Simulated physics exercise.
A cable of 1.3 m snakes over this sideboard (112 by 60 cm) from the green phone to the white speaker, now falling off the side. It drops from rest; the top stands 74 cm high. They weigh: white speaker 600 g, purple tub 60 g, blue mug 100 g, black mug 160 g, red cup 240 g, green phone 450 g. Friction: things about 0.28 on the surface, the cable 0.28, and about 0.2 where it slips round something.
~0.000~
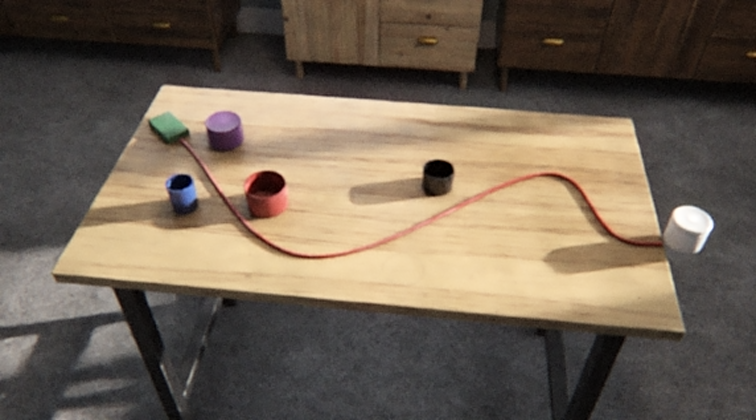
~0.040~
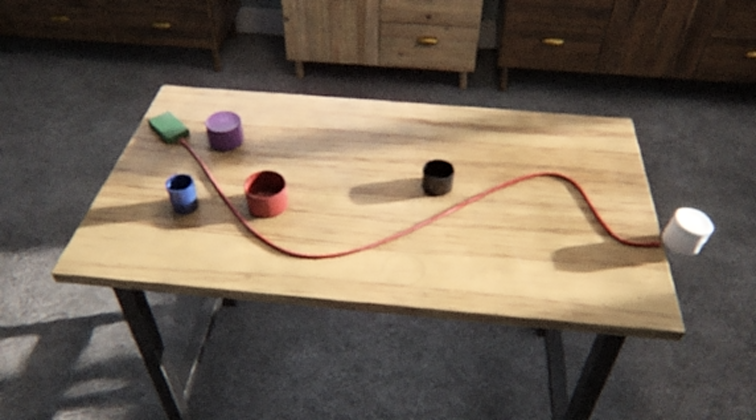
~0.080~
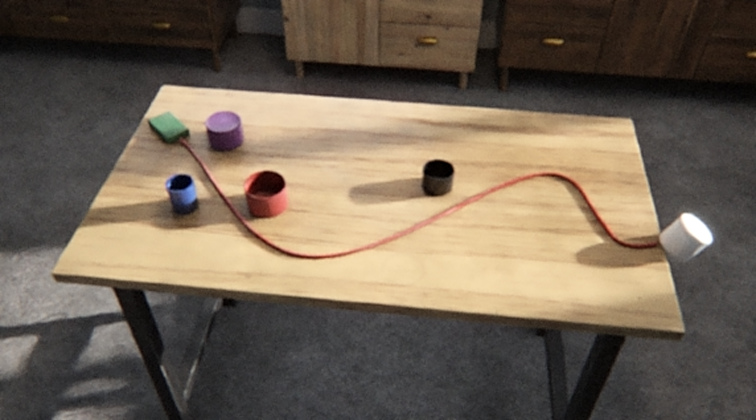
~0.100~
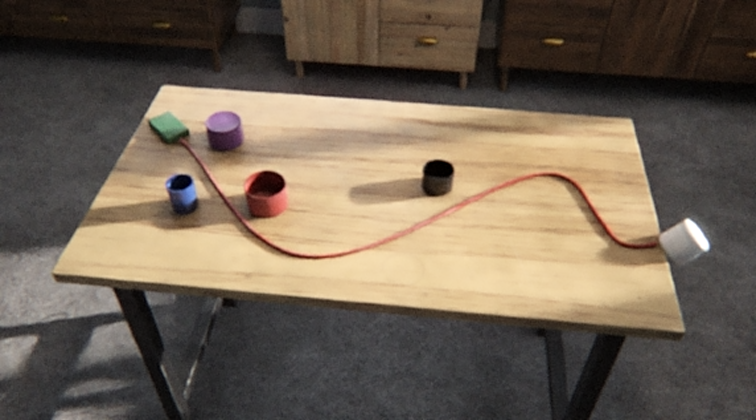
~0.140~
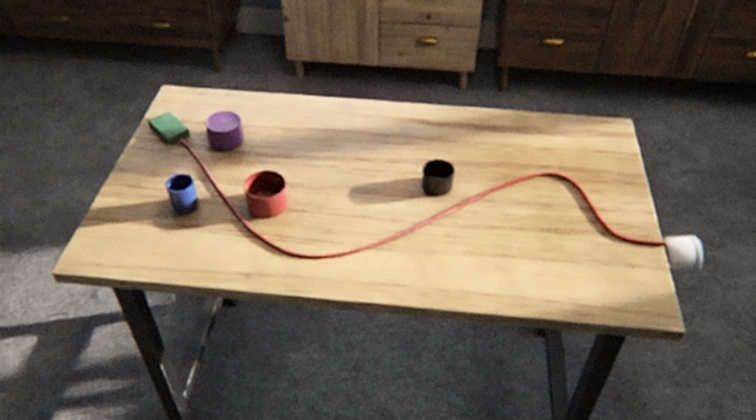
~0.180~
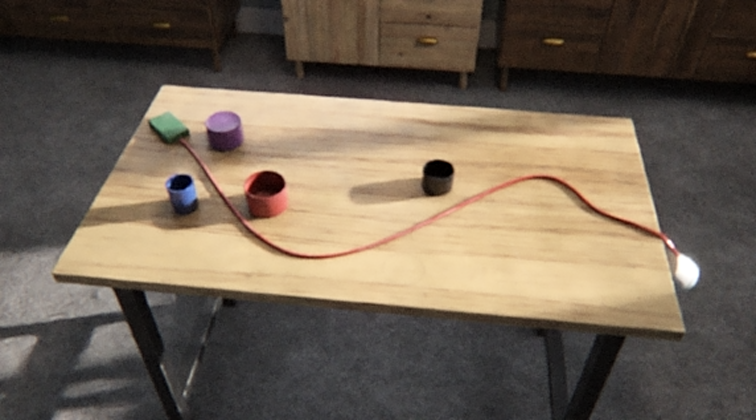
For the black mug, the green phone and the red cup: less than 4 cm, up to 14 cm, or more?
The black mug hardly moves, the green phone ends far away, the red cup reaches the top band.
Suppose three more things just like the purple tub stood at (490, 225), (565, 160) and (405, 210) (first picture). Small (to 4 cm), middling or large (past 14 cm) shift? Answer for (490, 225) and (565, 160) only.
In that order: Large, small.
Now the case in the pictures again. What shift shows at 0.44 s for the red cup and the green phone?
About: Red cup 20 cm, green phone 15 cm.
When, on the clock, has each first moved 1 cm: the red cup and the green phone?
About: Red cup 0.32 s, green phone 0.32 s.
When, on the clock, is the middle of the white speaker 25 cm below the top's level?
About: 0.28 s.
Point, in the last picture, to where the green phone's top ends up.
Around (438, 239).
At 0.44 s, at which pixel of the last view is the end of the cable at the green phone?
At about (222, 161).
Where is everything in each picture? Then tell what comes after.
The first picture shows black mug (439, 169); green phone (168, 124); red cup (265, 184); cable runs through (602, 222) (515, 181) (406, 232) (273, 245) (209, 174).
The second picture shows white speaker (692, 221); cable runs through (602, 222) (406, 232) (209, 174).
The third picture shows white speaker (685, 238); cable runs through (602, 222) (406, 232) (209, 174).
The fourth picture shows white speaker (683, 243); cable runs through (602, 222) (406, 232) (209, 174).
The fifth picture shows white speaker (680, 255); cable runs through (602, 222) (406, 232) (209, 174).
The sixth picture shows black mug (439, 169); green phone (168, 124); red cup (265, 184); cable runs through (622, 220) (515, 181) (407, 232) (273, 245) (209, 174).
At 0.4 s, the cable's tail end at (222, 161); red cup 19 cm off its start, green phone 13 cm off its start, white speaker over the edge.
At 0.7 s, the cable's tail end at (321, 204); red cup 45 cm off its start, green phone 39 cm off its start, white speaker over the edge.
At 0.9 s, the cable's tail end at (419, 252); red cup over the edge, green phone 62 cm off its start at (407, 230), white speaker over the edge.
At 1.2 s, the cable's tail end at (451, 262); red cup over the edge, green phone 68 cm off its start, white speaker over the edge.
At 2.4 s, the cable's tail end at (451, 262); red cup over the edge, green phone 68 cm off its start at (438, 239), black mug 0 cm off its start at (439, 169), white speaker over the edge.
